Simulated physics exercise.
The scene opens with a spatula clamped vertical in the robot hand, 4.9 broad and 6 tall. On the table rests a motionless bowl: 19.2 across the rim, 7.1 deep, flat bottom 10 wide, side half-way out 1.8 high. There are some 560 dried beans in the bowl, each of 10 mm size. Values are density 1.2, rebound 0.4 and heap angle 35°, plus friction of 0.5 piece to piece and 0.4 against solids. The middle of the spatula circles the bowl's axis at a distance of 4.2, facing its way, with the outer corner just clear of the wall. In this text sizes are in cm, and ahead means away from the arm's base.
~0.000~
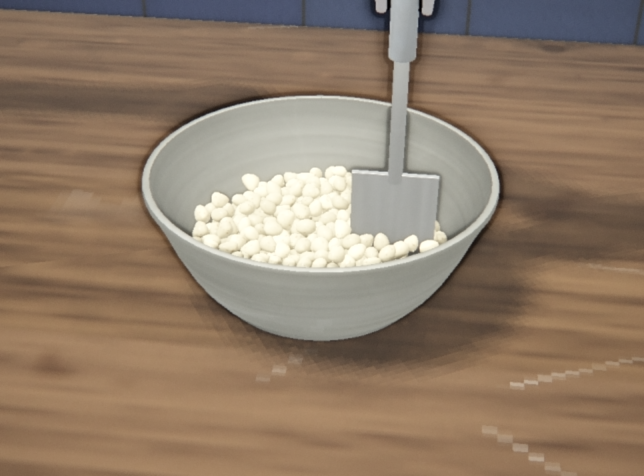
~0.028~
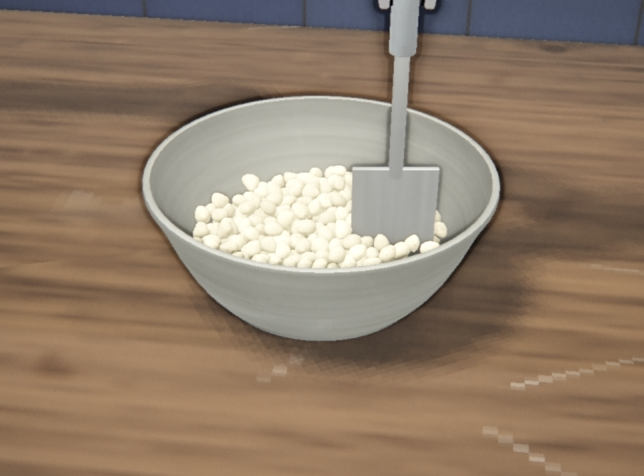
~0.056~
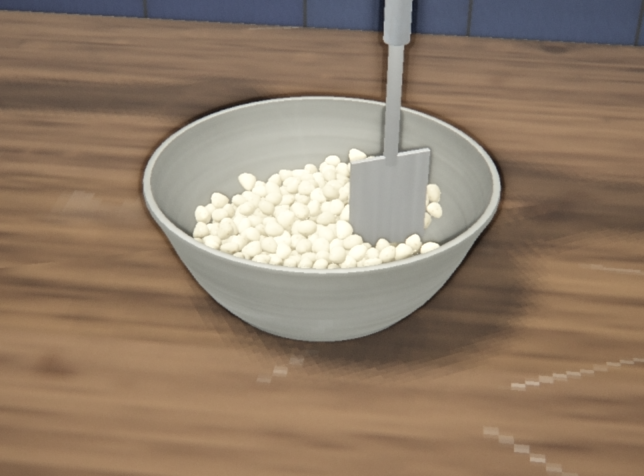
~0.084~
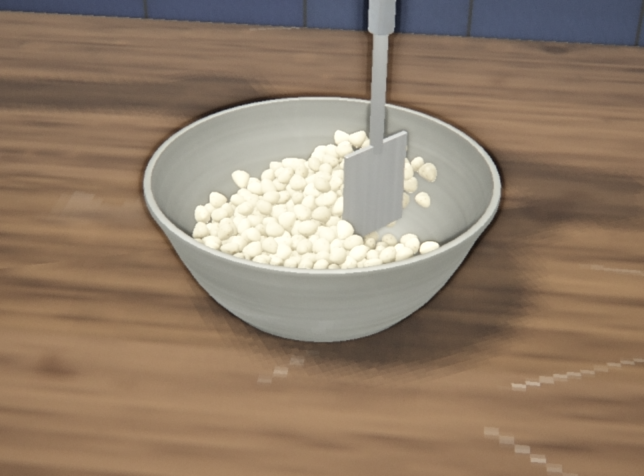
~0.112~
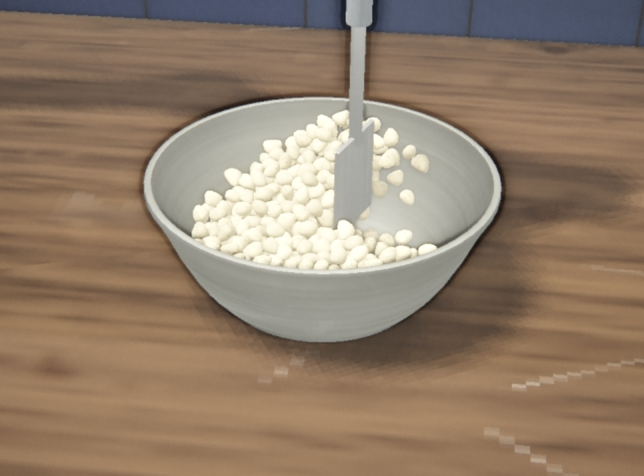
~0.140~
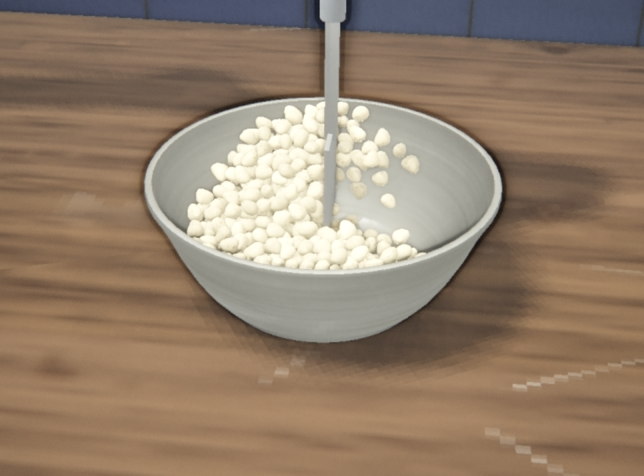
Gray spatula sweeping from the right toward the back of a bowl, turning edge-on and pushing white beans up the far side.
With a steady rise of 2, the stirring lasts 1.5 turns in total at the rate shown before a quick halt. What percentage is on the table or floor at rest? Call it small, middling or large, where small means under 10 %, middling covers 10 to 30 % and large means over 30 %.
I would call it middling.
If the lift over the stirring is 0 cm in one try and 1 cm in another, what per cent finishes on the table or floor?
I'd say some 20 per cent, and some 20 per cent.
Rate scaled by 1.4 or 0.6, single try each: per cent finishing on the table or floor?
Estimates in order: Near 25 % and near 0 %.
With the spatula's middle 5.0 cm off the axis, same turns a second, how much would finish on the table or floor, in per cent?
Then about 10 per cent.
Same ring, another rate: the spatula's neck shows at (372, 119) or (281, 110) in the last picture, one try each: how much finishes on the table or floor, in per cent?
About 0 and 35 %.
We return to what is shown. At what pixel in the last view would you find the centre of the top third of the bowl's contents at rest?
The centre sits around (272, 216) in the last picture.
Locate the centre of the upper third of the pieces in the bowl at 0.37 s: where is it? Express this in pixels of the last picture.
Around (329, 261).
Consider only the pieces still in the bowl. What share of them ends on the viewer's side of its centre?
I'd say around 45 per cent.
After 0.37 s, 264° round, highest piece 11 above the table; 519 in the bowl, 15 on the table or floor, 24 in flight or on the tool.
After 0.60 s, 78° round, highest piece 8 above the table; 481 in the bowl, 69 on the table or floor, 8 in flight or on the tool.
After 0.91 s, 180° round, highest piece 6 above the table; 471 in the bowl, 87 on the table or floor.
After 1.61 s, 180° round, highest piece 6 above the table; 471 in the bowl, 87 on the table or floor.
At rest, 471 in the bowl, 87 on the table or floor. That is 16 % on the table or floor.
